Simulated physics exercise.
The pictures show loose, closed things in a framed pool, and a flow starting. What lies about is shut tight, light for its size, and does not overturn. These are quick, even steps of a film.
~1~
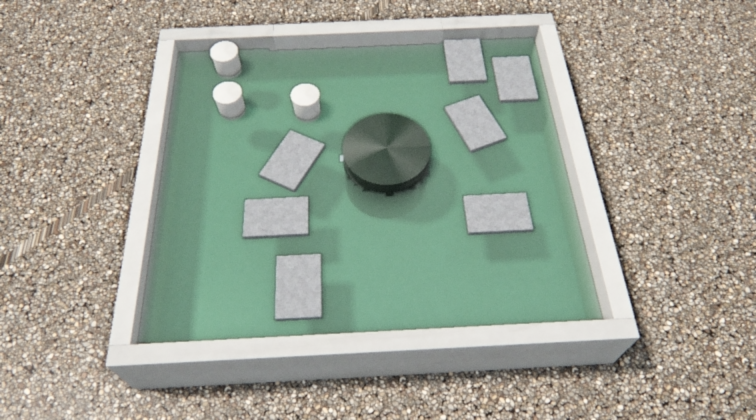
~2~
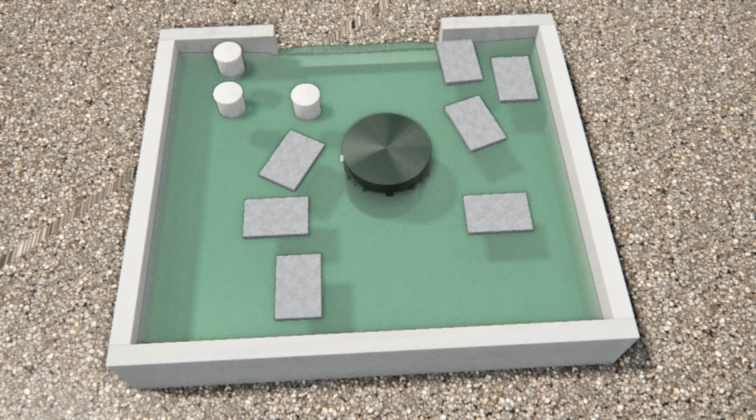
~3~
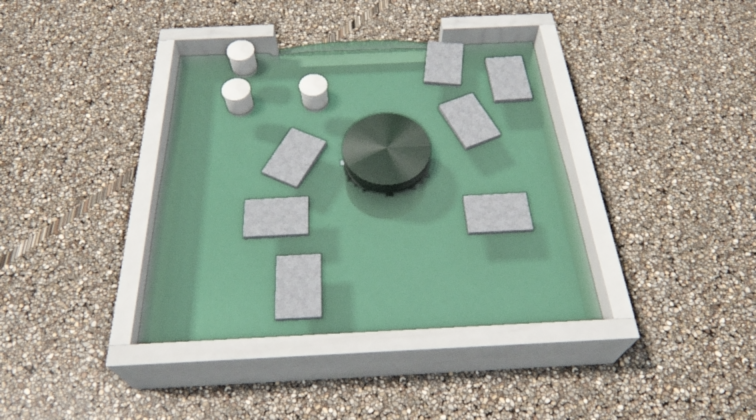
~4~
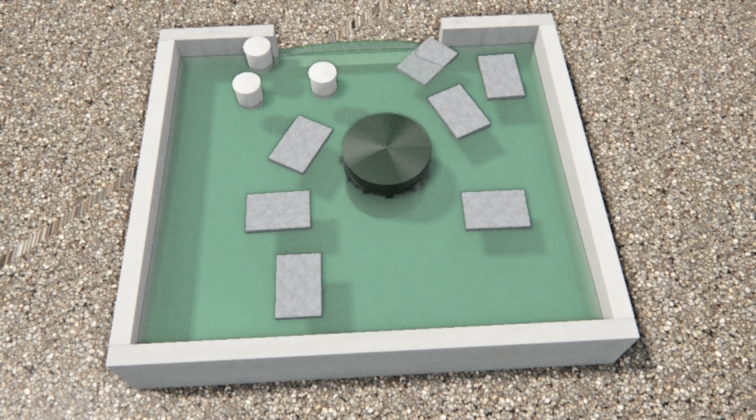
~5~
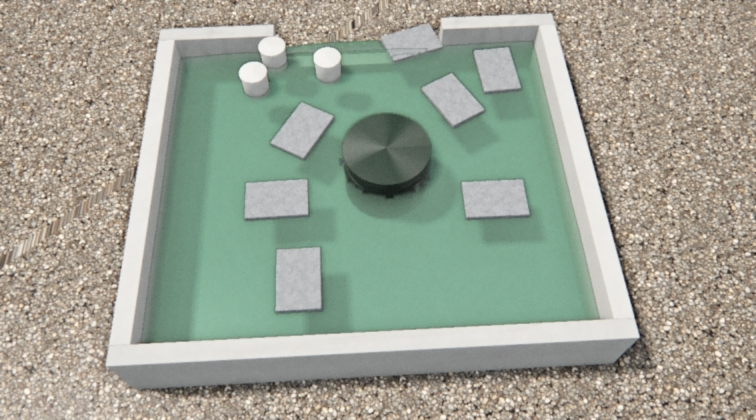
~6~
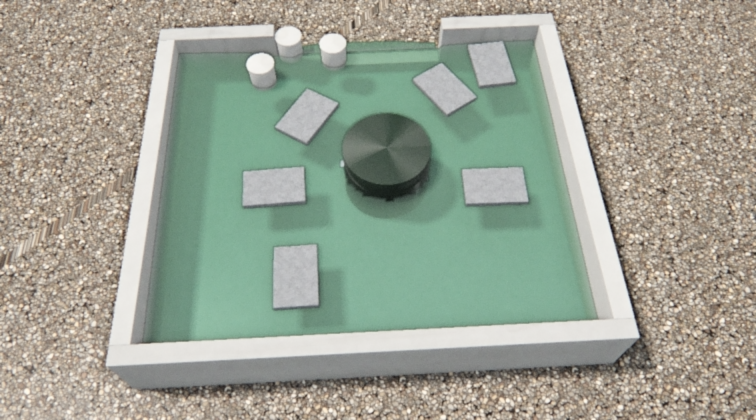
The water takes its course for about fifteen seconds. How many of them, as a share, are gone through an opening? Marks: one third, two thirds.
That comes to at least two thirds.
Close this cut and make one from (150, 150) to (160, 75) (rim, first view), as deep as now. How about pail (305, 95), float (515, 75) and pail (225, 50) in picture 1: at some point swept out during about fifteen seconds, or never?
As listed: Out, left behind, washed out.
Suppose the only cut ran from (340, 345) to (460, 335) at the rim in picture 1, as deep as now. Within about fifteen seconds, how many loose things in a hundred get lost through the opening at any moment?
About 40 per cent.
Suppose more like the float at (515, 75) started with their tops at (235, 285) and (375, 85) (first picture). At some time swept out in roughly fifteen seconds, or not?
In that order: Still in, yes.
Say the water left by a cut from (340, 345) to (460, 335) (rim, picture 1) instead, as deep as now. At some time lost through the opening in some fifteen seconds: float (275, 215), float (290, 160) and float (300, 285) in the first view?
In turn: Through, through, yes.
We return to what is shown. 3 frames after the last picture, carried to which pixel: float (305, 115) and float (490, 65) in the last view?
Near (326, 83) and (466, 65).
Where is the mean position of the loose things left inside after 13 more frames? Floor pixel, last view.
Roughly at (357, 177).
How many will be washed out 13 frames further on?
I count 7.
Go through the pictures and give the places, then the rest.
A pail at (305, 95) floats; a pail at (224, 51), afloat; 0 of 10 have shifted, in the first frame.
A pail at (305, 95), afloat; a pail at (227, 52) floats; 0 of 10 have shifted, in the second frame.
A pail at (313, 85), afloat, close to its start; a pail at (240, 50) floats, close to its start; 5 of 10 have shifted, in the third frame.
A pail at (323, 72), afloat, close to its start; a pail at (257, 46) floats, close to its start; 8 of 10 have shifted, in the fourth frame.
A pail at (327, 57), afloat, a stride from its start; a pail at (272, 46) floats, a stride from its start; 10 of 10 have shifted, in the fifth frame.
A pail at (333, 43) floats, a stride from its start; a pail at (288, 36), afloat, a stride from its start; 10 of 10 have shifted, in the sixth frame.
A moment on, 4 of 10 are out; 6 afloat.
Next, 7 of 10 are out; 3 afloat.
Later, 8 of 10 are out; 2 afloat.
In the end, 9 of 10 are out; 1 afloat.
